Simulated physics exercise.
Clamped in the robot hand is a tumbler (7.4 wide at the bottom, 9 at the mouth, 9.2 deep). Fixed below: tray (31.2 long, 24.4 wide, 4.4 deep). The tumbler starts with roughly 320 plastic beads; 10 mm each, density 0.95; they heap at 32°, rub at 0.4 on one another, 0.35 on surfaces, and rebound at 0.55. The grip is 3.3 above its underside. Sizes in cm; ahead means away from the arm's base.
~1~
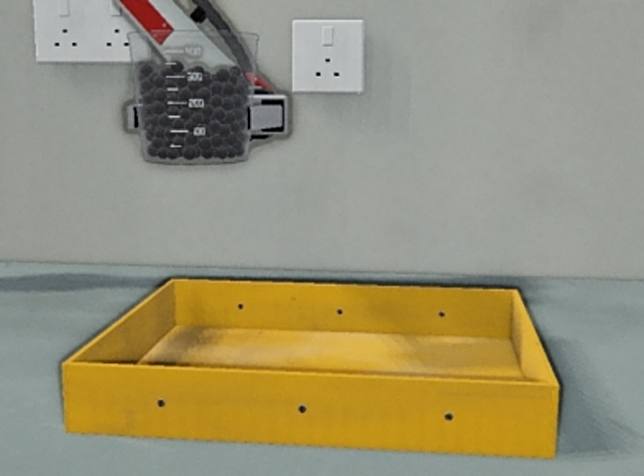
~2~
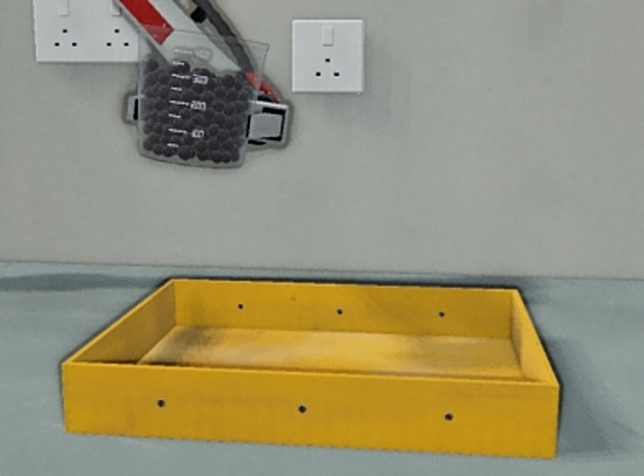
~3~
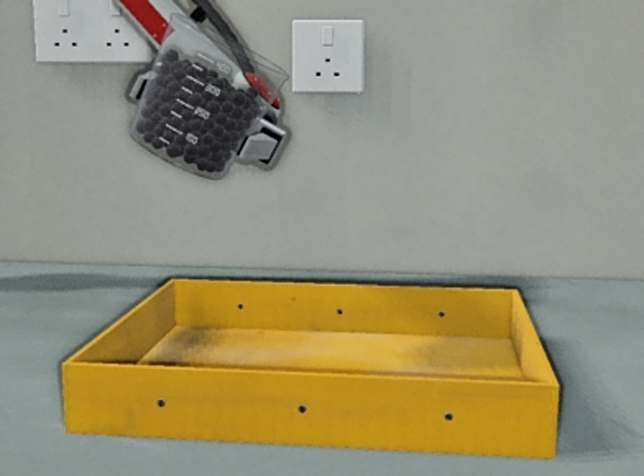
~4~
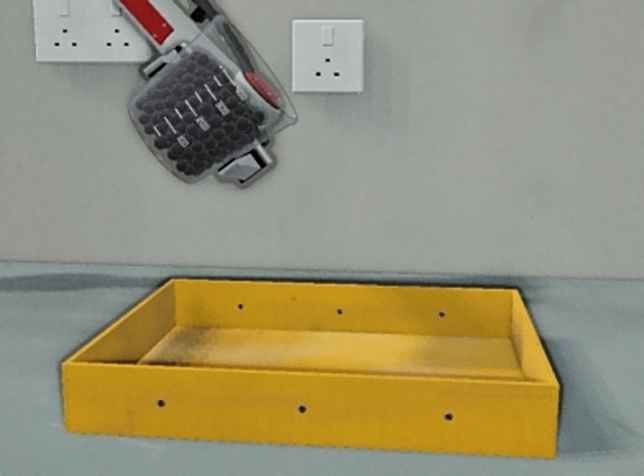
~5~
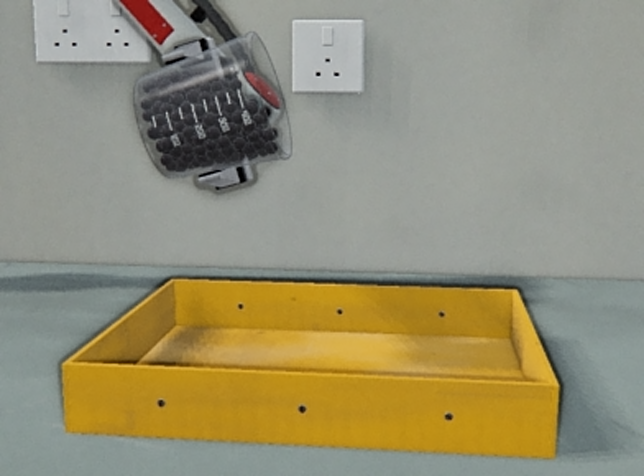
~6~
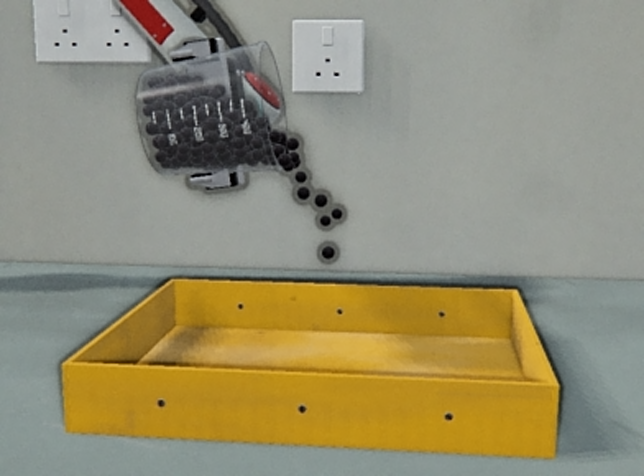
A clear tumbler of dark beads tilting steadily to the right in a robot hand, a few beads dropping above a yellow tray.
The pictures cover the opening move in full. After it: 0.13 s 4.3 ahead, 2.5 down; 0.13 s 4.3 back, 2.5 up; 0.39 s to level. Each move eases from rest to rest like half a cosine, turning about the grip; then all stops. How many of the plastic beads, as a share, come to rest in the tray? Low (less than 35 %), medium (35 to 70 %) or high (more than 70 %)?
Answer: Medium; 35 to 70 % of the plastic beads finish in the tray.
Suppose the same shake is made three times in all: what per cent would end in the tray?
In that case some 75 per cent.
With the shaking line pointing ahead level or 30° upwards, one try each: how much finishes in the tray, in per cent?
Some 70 and 80 per cent.
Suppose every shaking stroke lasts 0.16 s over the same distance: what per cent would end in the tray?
Then about 45 per cent.
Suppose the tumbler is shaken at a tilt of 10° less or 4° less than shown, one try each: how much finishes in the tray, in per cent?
About 25 and 40 per cent.
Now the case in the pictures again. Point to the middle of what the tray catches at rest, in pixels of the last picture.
Near (430, 374).
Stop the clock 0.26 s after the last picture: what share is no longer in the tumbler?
About 35 per cent by then.
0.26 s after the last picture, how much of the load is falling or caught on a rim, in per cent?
Some 25 per cent.
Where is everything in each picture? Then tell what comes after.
In the first frame, tumbler middle at (195, 100), level; upper third of the load around (194, 86), from x 145 to 245, top at y 65; 324 in the tumbler.
In the second frame, tumbler middle at (197, 100), tilted 8° forward; upper third of the load around (193, 86), from x 150 to 245, top at y 65.
In the third frame, tumbler middle at (203, 102), tilted 28° forward; upper third of the load around (191, 88), from x 140 to 255, top at y 55.
In the fourth frame, tumbler middle at (209, 107), tilted 54° forward; upper third of the load around (197, 89), from x 140 to 260, top at y 60.
In the fifth frame, tumbler middle at (211, 113), tilted 74° forward; upper third of the load around (194, 96), from x 145 to 270, top at y 75.
In the sixth frame, tumbler middle at (212, 115), tilted 82° forward; upper third of the load around (188, 104), from x 150 to 335, top at y 80; 318 in the tumbler, 6 in flight or on a rim.
Then, 0.26 s later, tilted 82° forward, highest piece 21 above the table; 207 in the tumbler, 37 in the tray, 80 in flight or on a rim.
Then, 0.52 s later, tilted 21° forward, highest piece 25 above the table; 161 in the tumbler, 158 in the tray, 5 in flight or on a rim.
Then, 0.85 s later, level, highest piece 23 above the table; 164 in the tray, 160 in the tumbler.
Then, 1.90 s later, level, highest piece 23 above the table; 164 in the tray, 160 in the tumbler.
At rest, 164 in the tray, 160 in the tumbler. That is 51 % in the tray.
